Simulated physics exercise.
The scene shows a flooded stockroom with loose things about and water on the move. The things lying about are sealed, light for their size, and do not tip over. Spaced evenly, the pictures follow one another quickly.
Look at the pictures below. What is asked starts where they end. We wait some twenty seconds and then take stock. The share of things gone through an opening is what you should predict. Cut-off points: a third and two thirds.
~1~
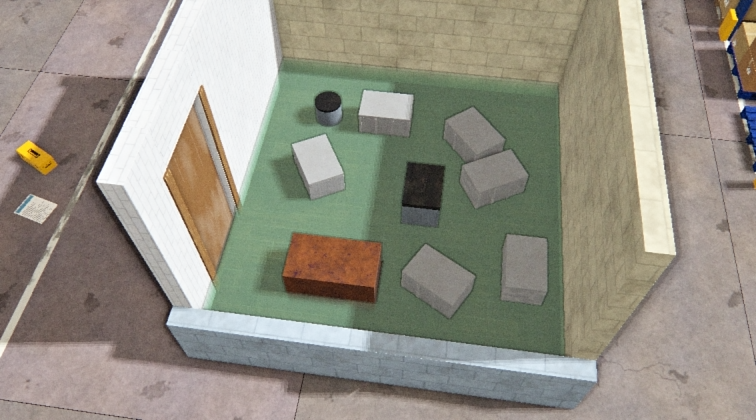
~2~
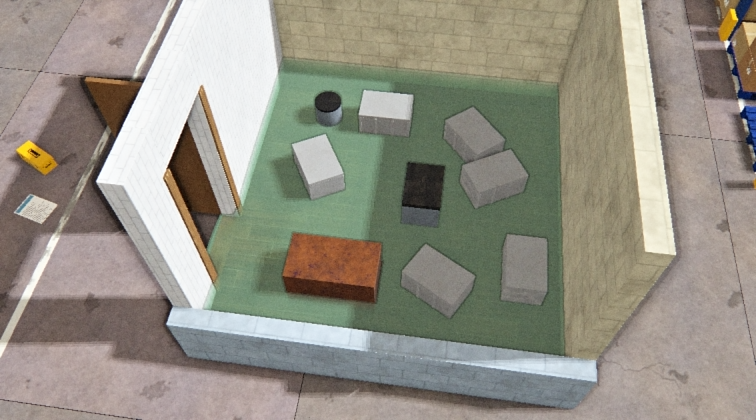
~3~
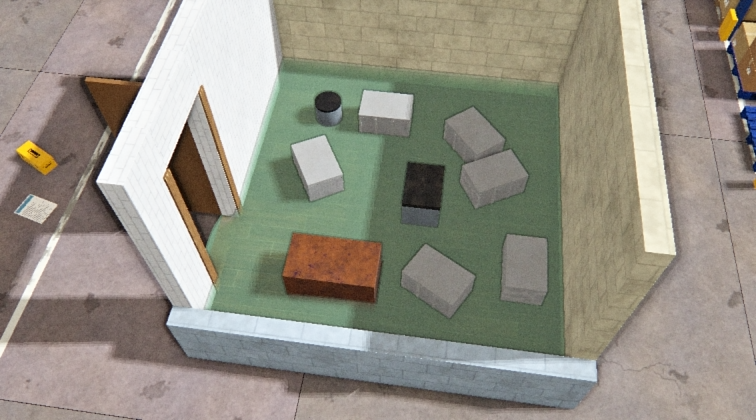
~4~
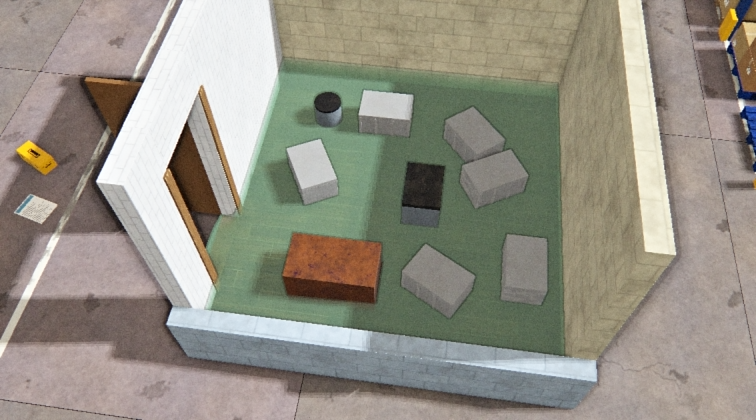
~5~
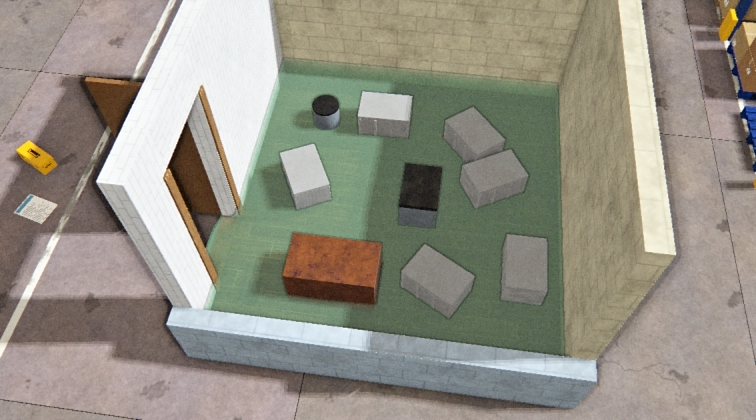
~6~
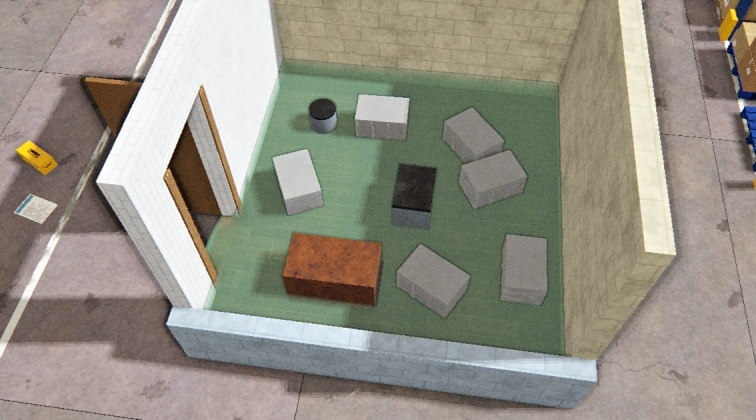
The result is a middle share, a third to two thirds.
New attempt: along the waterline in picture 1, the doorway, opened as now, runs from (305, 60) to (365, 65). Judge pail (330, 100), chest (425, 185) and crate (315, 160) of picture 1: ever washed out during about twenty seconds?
Same order as asked: Exits, exits, exits.
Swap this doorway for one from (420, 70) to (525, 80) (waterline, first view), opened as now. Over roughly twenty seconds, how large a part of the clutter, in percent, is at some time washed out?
Estimate: Near 90 %.
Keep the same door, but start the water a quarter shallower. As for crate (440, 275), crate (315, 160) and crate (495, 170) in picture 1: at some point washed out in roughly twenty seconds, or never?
The first one never escapes, the second ends up outside, the third never escapes.
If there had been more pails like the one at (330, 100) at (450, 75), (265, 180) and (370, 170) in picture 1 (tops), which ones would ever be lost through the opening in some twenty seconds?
Going one by one, I'd say it doesn't leave, then it leaves, then it leaves.
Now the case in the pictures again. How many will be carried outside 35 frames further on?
I count 3.
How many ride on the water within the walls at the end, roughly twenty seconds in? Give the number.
The count comes to 4.
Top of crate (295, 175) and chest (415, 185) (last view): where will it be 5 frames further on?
Roughly (207, 218) and (382, 193).
A moment on, 0 of 8 are out; 8 afloat.
Next, 1 of 8 are out; 7 afloat.
Later, 3 of 8 are out; 5 afloat.
In the end, 4 of 8 are out; 4 afloat.
